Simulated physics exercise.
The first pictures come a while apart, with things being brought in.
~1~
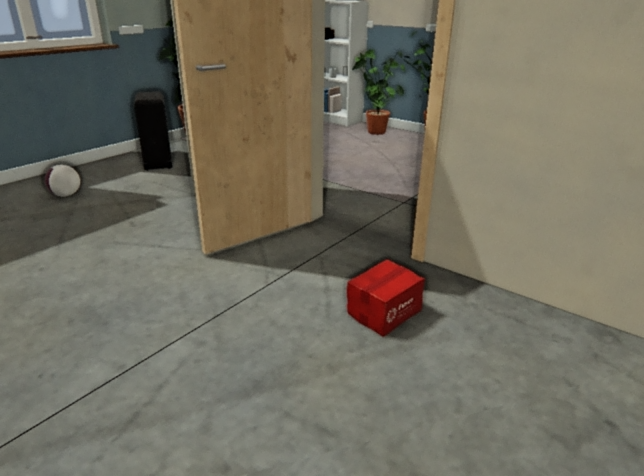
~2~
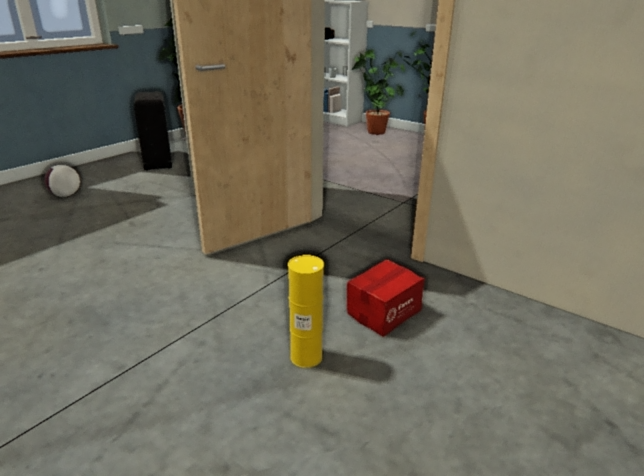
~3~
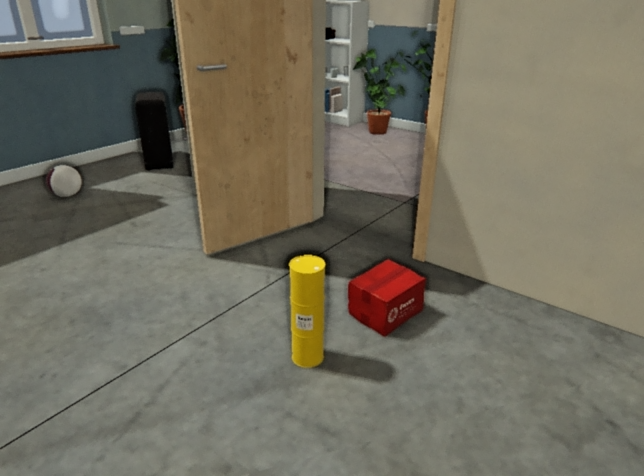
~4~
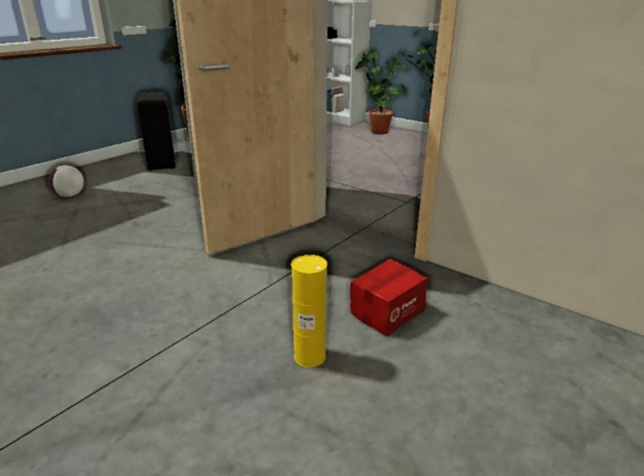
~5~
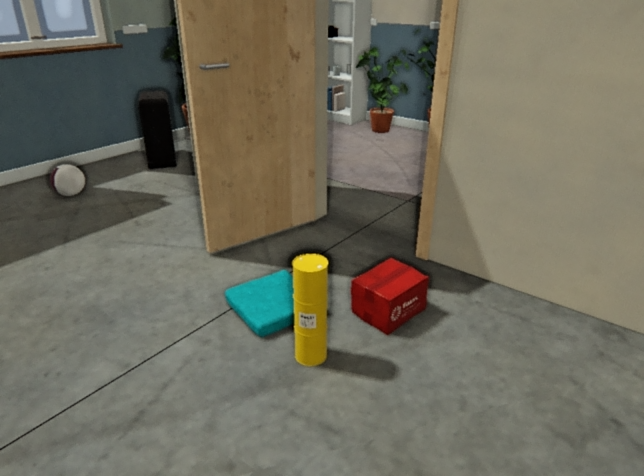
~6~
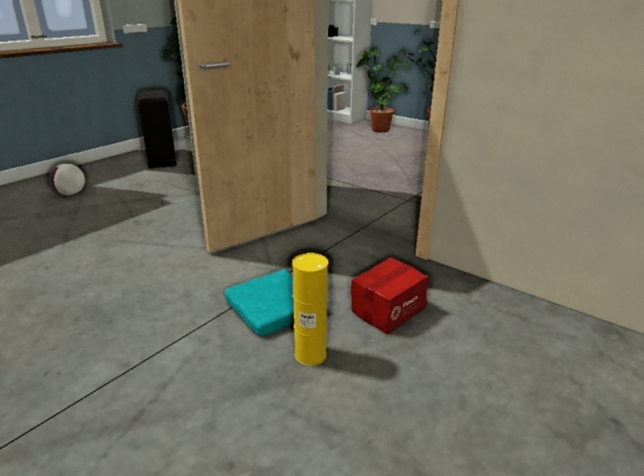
A yellow canister appears upright on the grey concrete floor beside a red parcel, and later a flat turquoise cushion appears just behind it to the left. The room is seen from slightly above, facing a wide-open wooden door, with a pale wall at right, a white ball at left, and a potted plant and white shelves beyond. The door stays still, while the view shifts barely perceptibly.
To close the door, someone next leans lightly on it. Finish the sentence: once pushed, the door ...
... meets the frame.
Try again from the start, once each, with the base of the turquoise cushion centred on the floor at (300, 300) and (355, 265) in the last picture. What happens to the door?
Well, on try one it completes its arc, and on try two it is halted early.
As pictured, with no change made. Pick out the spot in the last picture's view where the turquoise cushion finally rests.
Roughly (279, 304).
Then, 0.80 s on from there, open by 80°.
Then, 1.30 s on from there, open by 49°; turquoise cushion shifted a little near (279, 304).
Then, 1.80 s on from there, open by 16°; turquoise cushion shifted a little near (279, 304).
In the end, open by 0°; all 3 unmoved. At the end, from the last picture's camera, turquoise cushion near (279, 304).
